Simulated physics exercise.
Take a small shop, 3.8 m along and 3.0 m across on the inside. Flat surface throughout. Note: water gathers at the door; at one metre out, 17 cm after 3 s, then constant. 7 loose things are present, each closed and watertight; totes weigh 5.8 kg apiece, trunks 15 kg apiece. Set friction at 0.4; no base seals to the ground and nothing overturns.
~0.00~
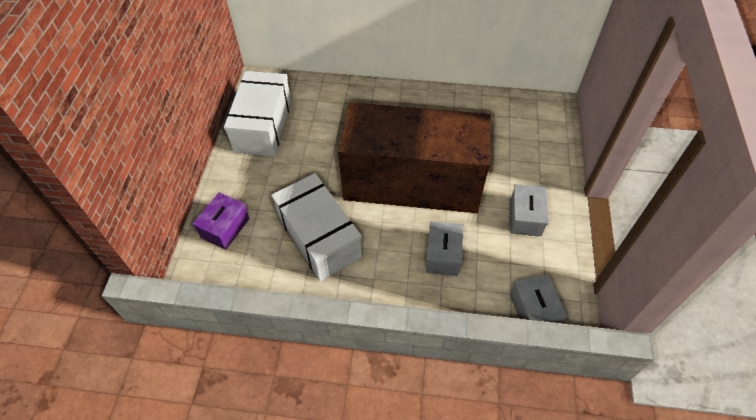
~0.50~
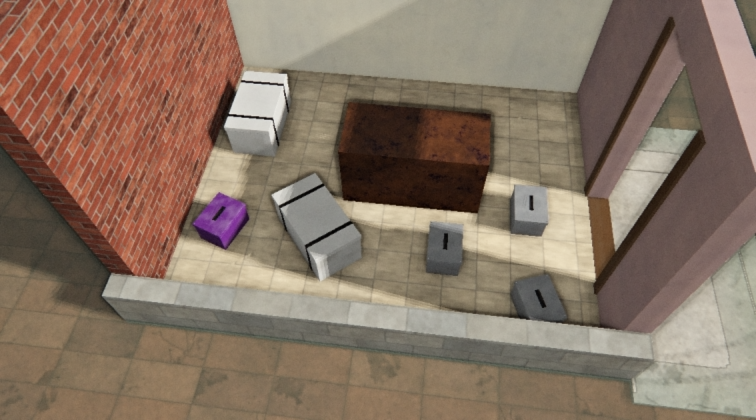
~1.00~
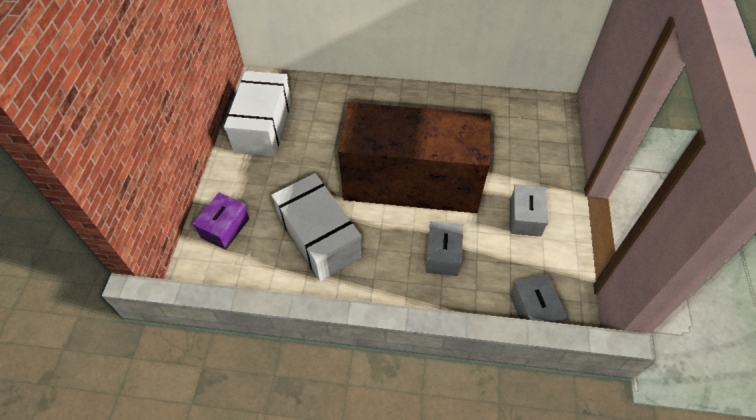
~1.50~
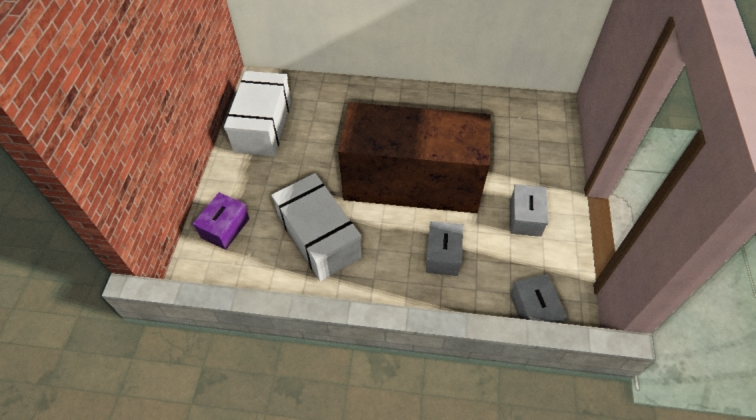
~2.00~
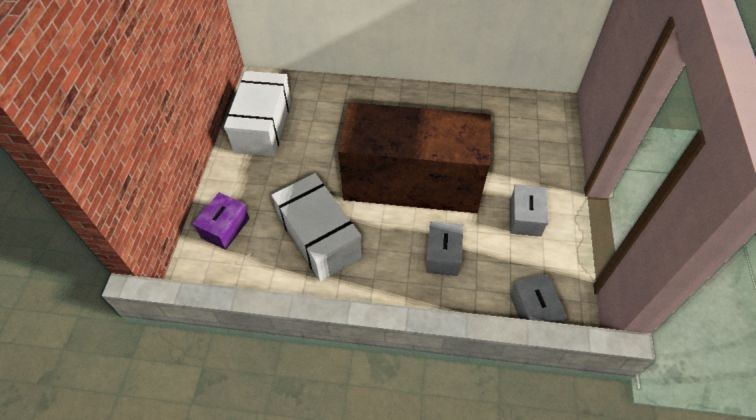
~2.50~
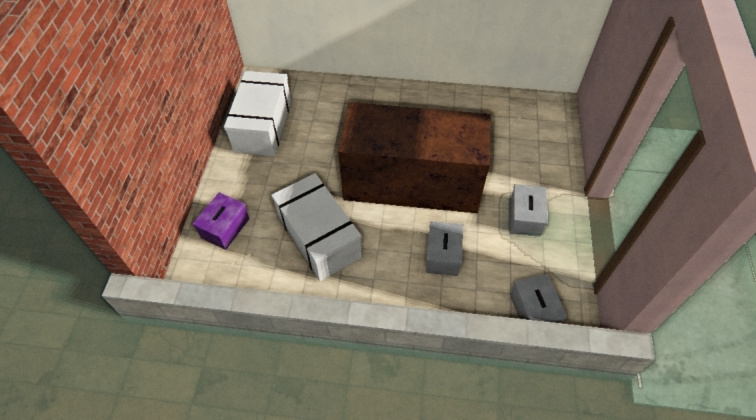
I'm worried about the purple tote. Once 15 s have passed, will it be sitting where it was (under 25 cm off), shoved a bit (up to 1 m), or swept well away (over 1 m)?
Result: Long displacement.
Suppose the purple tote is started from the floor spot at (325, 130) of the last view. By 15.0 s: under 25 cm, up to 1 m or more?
Result: It drifts a great deal.
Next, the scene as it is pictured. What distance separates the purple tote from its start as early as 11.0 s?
By then it has shifted roughly 140 cm.
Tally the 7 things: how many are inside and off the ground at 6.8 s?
At that moment it comes to 3.
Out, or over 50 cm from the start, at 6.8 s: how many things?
By my reckoning, 2.
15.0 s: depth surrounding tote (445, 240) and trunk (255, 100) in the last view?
About 12 and 12 cm.
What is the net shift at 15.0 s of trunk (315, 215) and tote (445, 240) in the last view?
200 cm and 140 cm respectively.
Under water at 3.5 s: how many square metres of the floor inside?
Roughly 2.5 m2.
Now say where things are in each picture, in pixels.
The purple tote at (219, 214) rests on the ground; 0.0 m2 under water; 0 of 7 have shifted, in the first frame.
The purple tote at (219, 214), on the bottom; water covers 0.0 m2; 0 of 7 have shifted, in the second frame.
The purple tote at (219, 214) rests on the ground; 0.0 m2 under water; 0 of 7 have shifted, in the third frame.
The purple tote at (219, 214), on the bottom; 0.0 m2 under water; 0 of 7 have shifted, in the fourth frame.
The purple tote at (219, 214), on the bottom; water covers 0.0 m2; 0 of 7 have shifted, in the fifth frame.
The purple tote at (219, 214) rests on the ground; 0.4 m2 under water; 0 of 7 have shifted, in the sixth frame.
After 3.5 s the purple tote is near (219, 214), 0.0 m from its start, aground; 0 afloat.
After 6.8 s the purple tote is near (211, 190), 0.3 m from its start, aground; 3 afloat.
After 11.0 s the purple tote is near (233, 99), 1.4 m from its start, afloat; 7 afloat.
After 15.0 s the purple tote is near (311, 63), 2.0 m from its start, afloat; 7 afloat.
